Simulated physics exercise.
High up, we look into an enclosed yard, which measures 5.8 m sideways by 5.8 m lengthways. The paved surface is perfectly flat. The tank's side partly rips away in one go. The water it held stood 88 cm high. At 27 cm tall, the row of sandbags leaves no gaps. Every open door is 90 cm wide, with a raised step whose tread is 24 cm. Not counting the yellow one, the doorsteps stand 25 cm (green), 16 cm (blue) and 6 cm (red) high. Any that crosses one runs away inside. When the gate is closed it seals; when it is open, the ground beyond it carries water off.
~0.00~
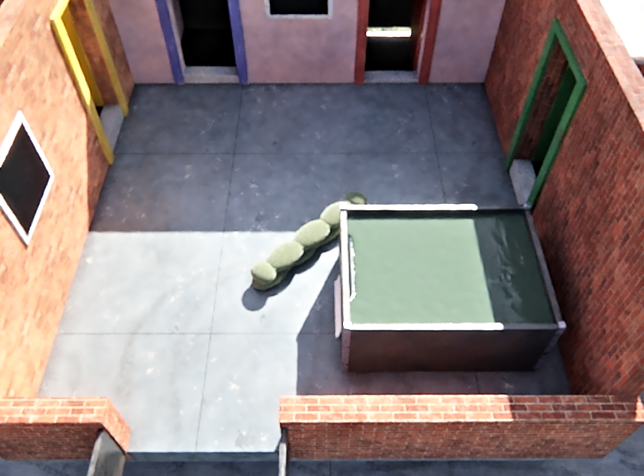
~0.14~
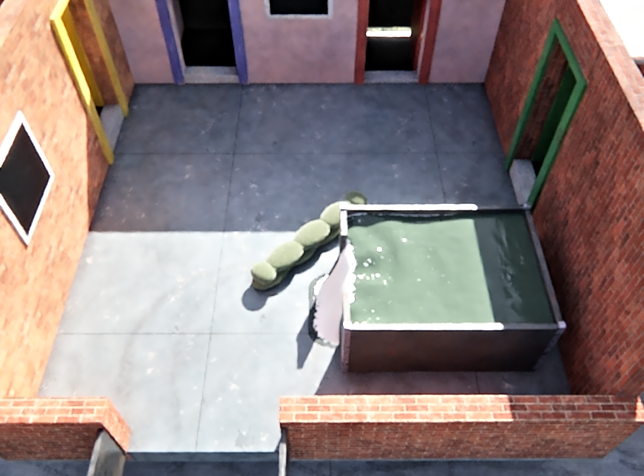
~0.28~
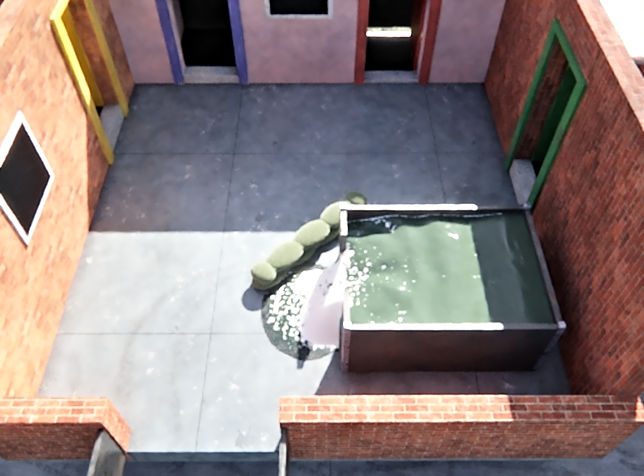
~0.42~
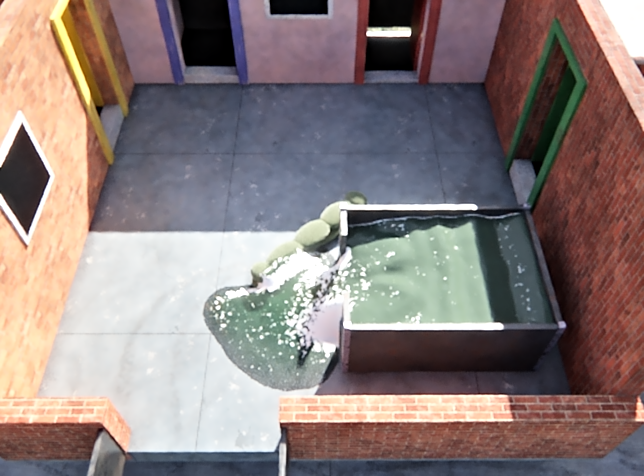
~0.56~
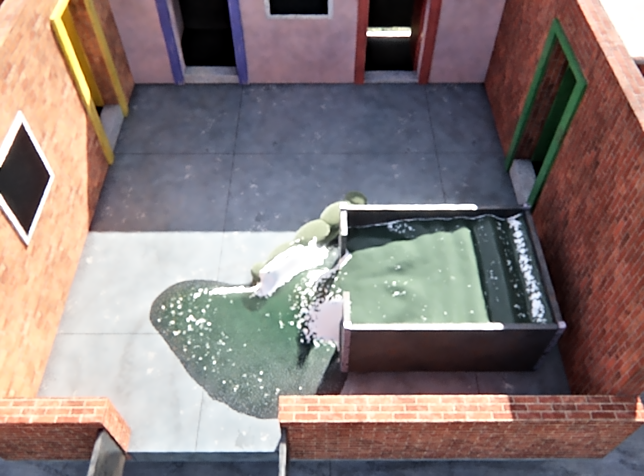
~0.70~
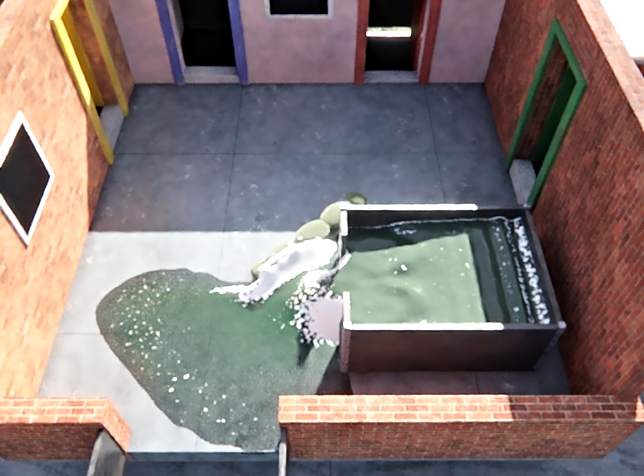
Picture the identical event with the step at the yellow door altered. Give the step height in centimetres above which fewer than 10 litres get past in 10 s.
7 cm.
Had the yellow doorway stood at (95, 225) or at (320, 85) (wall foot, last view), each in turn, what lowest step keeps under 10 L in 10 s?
Around 10.5 and 6.0 cm respectively.
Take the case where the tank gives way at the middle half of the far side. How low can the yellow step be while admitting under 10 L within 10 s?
It needs to be about 15 cm high.
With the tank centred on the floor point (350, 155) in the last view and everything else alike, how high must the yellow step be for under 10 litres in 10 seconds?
Minimum: Approx. 33 cm.
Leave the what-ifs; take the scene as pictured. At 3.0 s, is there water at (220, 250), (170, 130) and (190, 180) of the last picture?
So the three spots come out swamped, swamped, swamped, in that order.
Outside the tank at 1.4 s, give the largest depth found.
56 cm.
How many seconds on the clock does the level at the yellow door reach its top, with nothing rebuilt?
Around 6.5 s.
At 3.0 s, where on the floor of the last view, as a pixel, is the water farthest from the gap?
Look about (135, 84) in the last picture.
After 1.4 s water covers 30 % of the floor, deepest (56 cm) near (45, 428); it has not reached the yellow door.
After 3.0 s water covers 45 % of the floor, deepest (34 cm) near (291, 284); 6 cm at the yellow door, 0 litres in over its 25 cm step.
After 10.0 s water covers 90 % of the floor, deepest (13 cm) near (509, 226); 7 cm at the yellow door, 0 litres in over its 25 cm step.
At the yellow door as built, the water arrived by 2.3 s and peaked near 8 cm at 6.6 s.
With a step of 6 cm, 14 litres would have come in within the 10 s; with 8.5 cm, 5 litres. So under 10 litres takes about 7 cm.
